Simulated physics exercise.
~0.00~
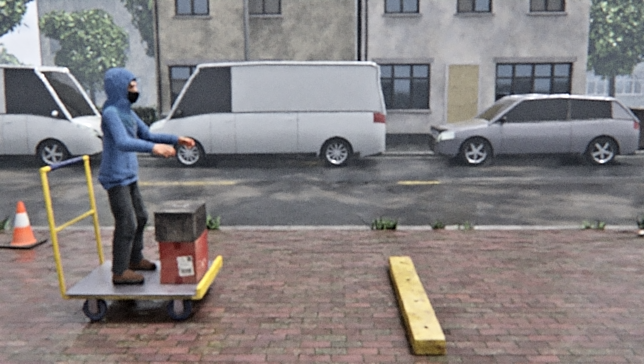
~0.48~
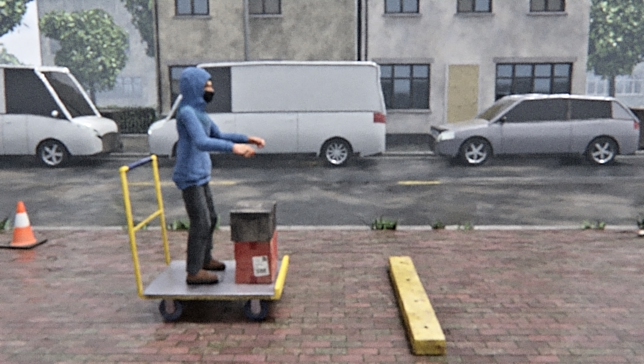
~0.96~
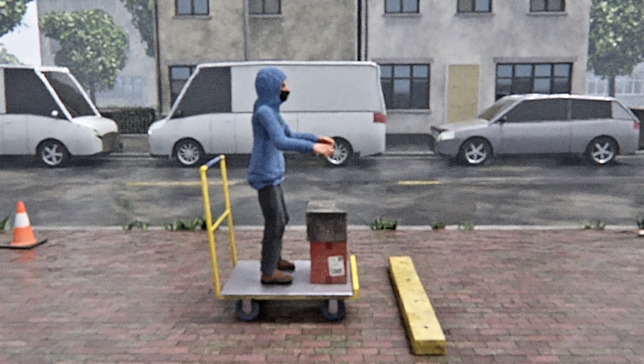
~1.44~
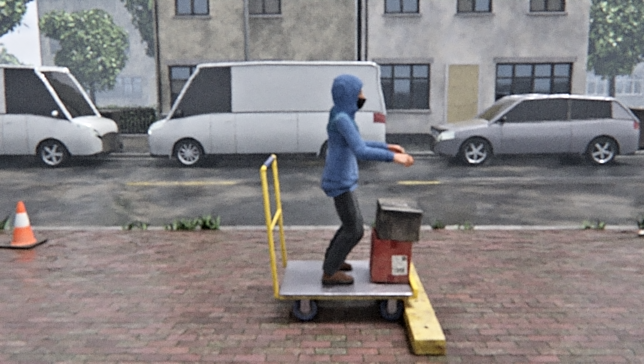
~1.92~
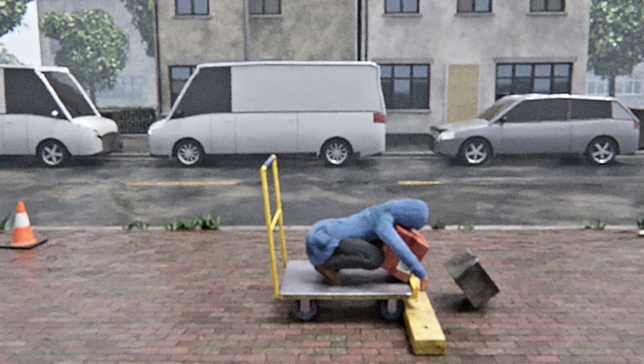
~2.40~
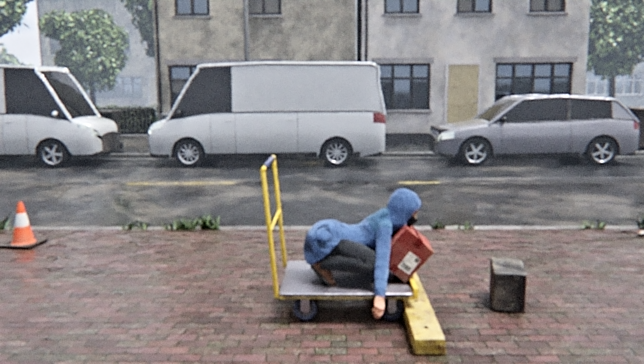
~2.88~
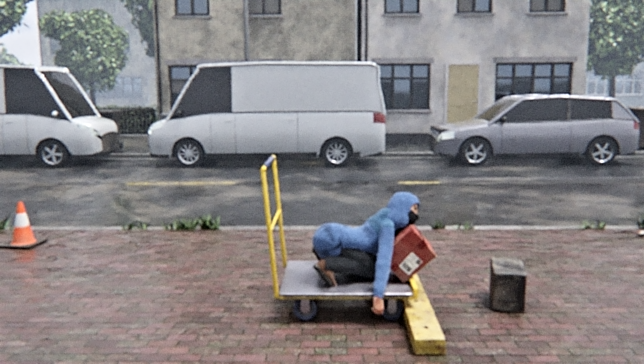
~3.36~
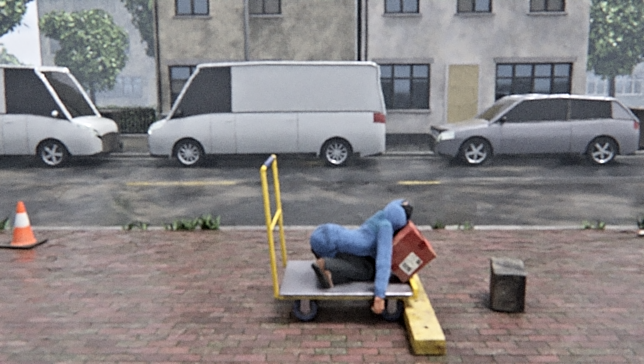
A trolley rolls right into a yellow kerb, toppling its rider and throwing off a dark box.
